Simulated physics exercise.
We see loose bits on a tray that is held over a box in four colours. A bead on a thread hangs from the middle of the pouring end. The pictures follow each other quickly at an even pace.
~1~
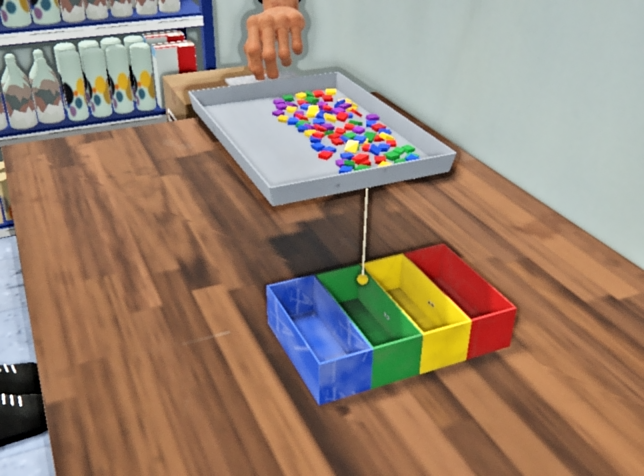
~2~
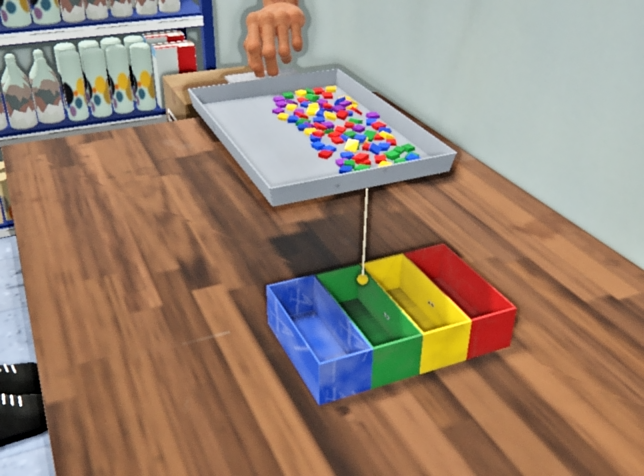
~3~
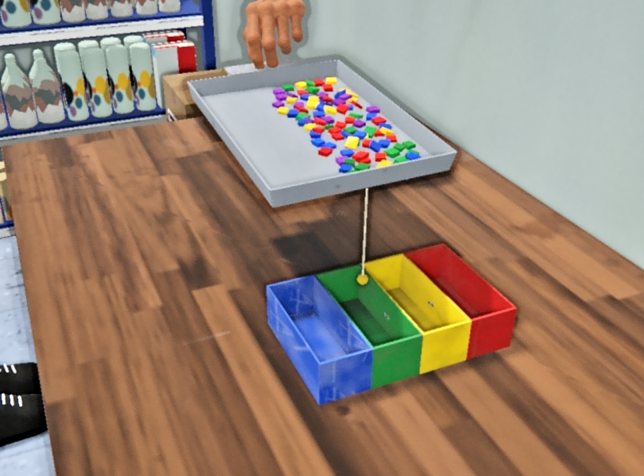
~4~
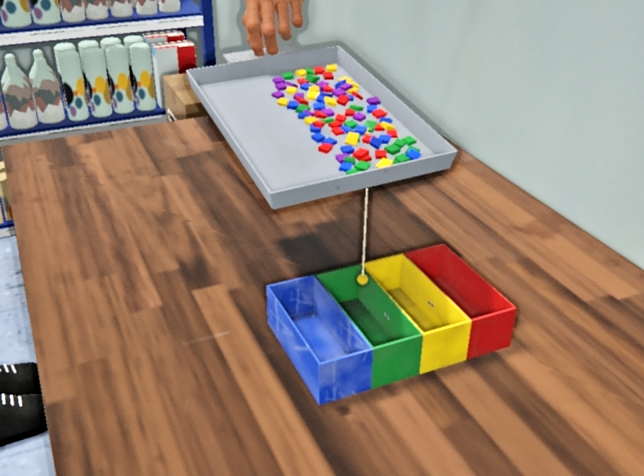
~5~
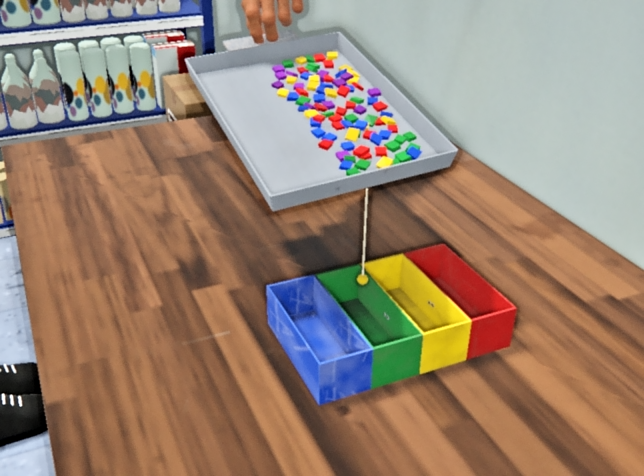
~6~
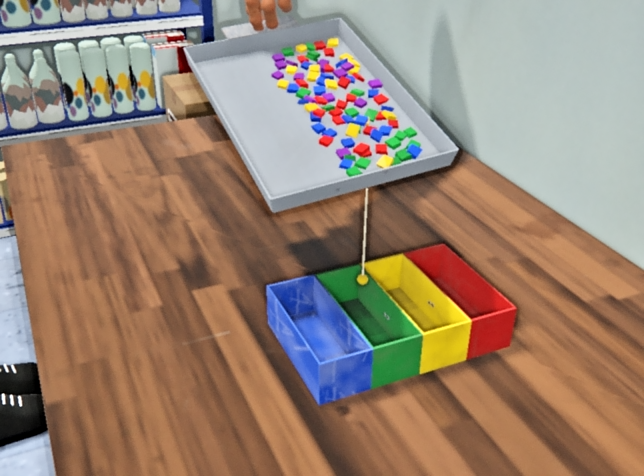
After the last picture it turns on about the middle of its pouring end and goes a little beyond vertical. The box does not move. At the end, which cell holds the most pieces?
Most goes to the blue cell.
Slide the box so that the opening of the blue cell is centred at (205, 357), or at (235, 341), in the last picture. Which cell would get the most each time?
First that yellow cell, then the cell in green.
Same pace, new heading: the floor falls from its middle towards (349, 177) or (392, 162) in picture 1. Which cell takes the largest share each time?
The first try: The cell in yellow. The second: The cell in red.
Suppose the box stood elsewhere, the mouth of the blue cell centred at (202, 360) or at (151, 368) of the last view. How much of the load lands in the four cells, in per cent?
In turn 90 and 80 in a hundred.
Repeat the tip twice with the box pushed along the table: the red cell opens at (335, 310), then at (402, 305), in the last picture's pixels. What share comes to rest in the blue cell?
The first gives 0 %, the second 10 %.
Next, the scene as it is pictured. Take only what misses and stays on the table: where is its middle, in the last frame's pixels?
Roughly at (255, 386).
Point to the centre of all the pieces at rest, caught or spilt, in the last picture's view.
Around (313, 366).
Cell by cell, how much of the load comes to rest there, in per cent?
About: Blue cell 40, green cell 20, yellow cell 0, red cell 0 per cent.
Soon, tray tipped steeply; nearly all on the tray; a small part falling or outside the box.
A while on, tray tipped past a quarter turn; about two thirds on the tray; a stray few in the blue cell; a stray few in the green cell; about a quarter falling or outside the box.
Towards the end, tray tipped past a quarter turn; about a third in the blue cell; about a quarter in the green cell; a stray few in the yellow cell; about a third falling or outside the box.
Finally, tray tipped past a quarter turn; about a third in the blue cell; about a quarter in the green cell; a stray few in the yellow cell; none in the red cell; about a third outside the box.
